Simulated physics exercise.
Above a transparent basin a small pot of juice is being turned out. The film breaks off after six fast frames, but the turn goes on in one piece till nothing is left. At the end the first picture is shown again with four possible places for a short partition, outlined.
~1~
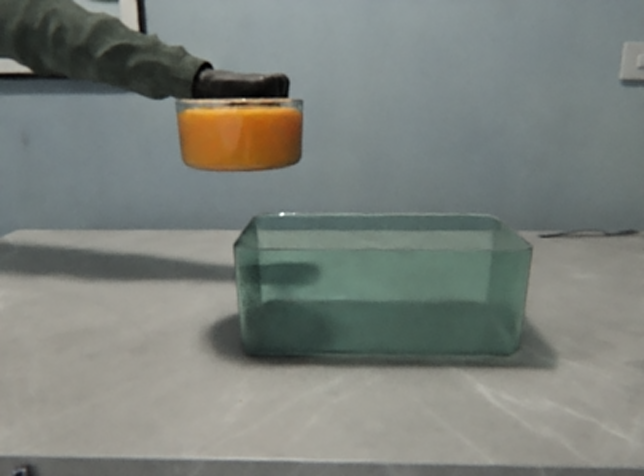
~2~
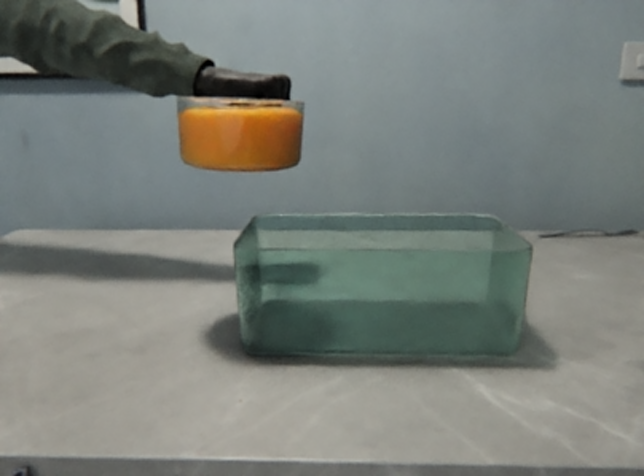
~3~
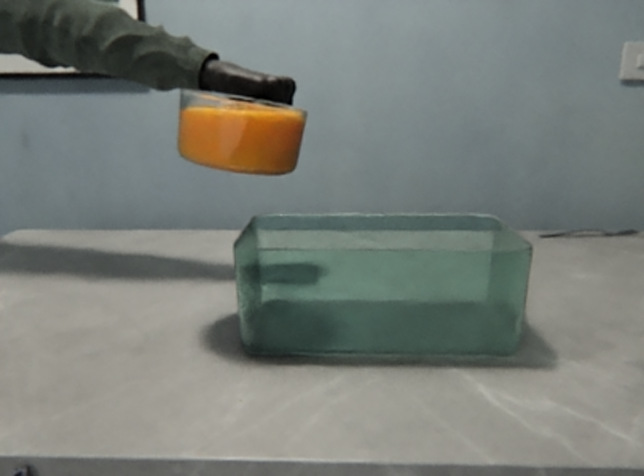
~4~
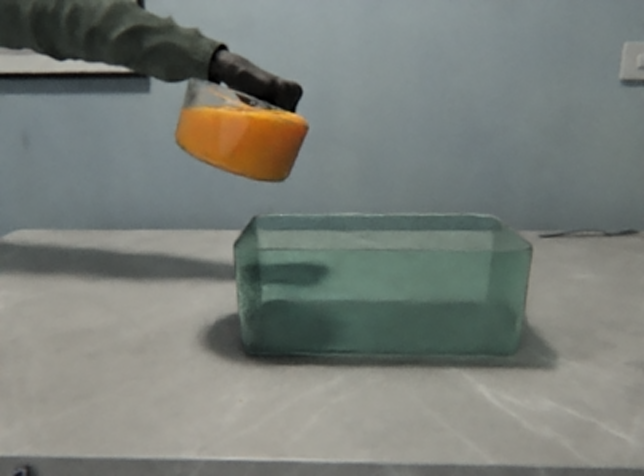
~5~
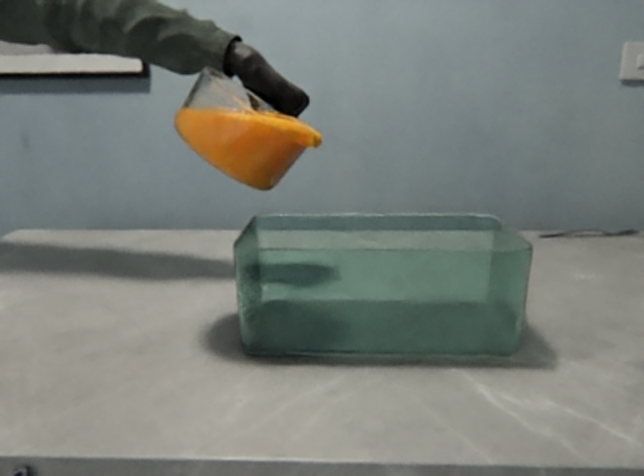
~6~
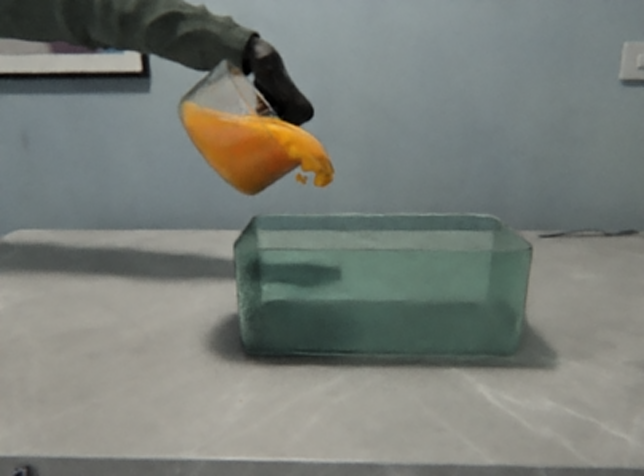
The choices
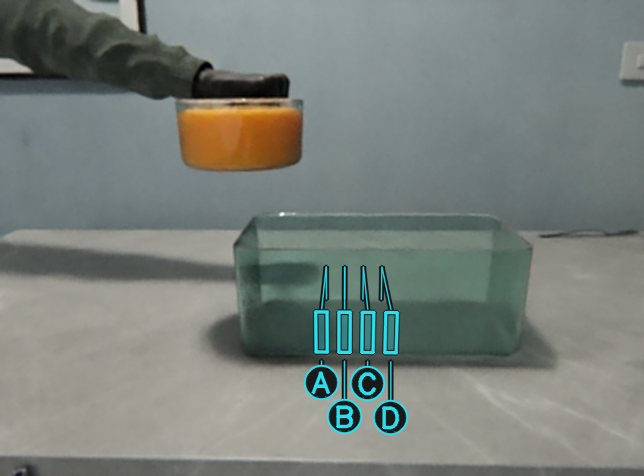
A gloved hand held a small clear pot of orange juice above a see-through green basin on a table, then tilted it to the right until juice spilled over the lip.
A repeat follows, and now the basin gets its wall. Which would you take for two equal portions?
It is B.
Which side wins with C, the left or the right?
More ends on the left.
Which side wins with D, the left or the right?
More ends on the left.
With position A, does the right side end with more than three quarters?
No, it does not.
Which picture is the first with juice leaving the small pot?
In picture 4.
On the marked copy, A at (321, 360); B at (344, 360); C at (367, 361); D at (390, 361).
With A, about 29 % ends left of the wall and 69 % right of it.
With B, about 51 % ends left of the wall and 46 % right of it; 3 % is lost outside.
With C, about 77 % ends left of the wall and 21 % right of it.
With D, about 85 % ends left of the wall and 11 % right of it; 4 % is lost outside.
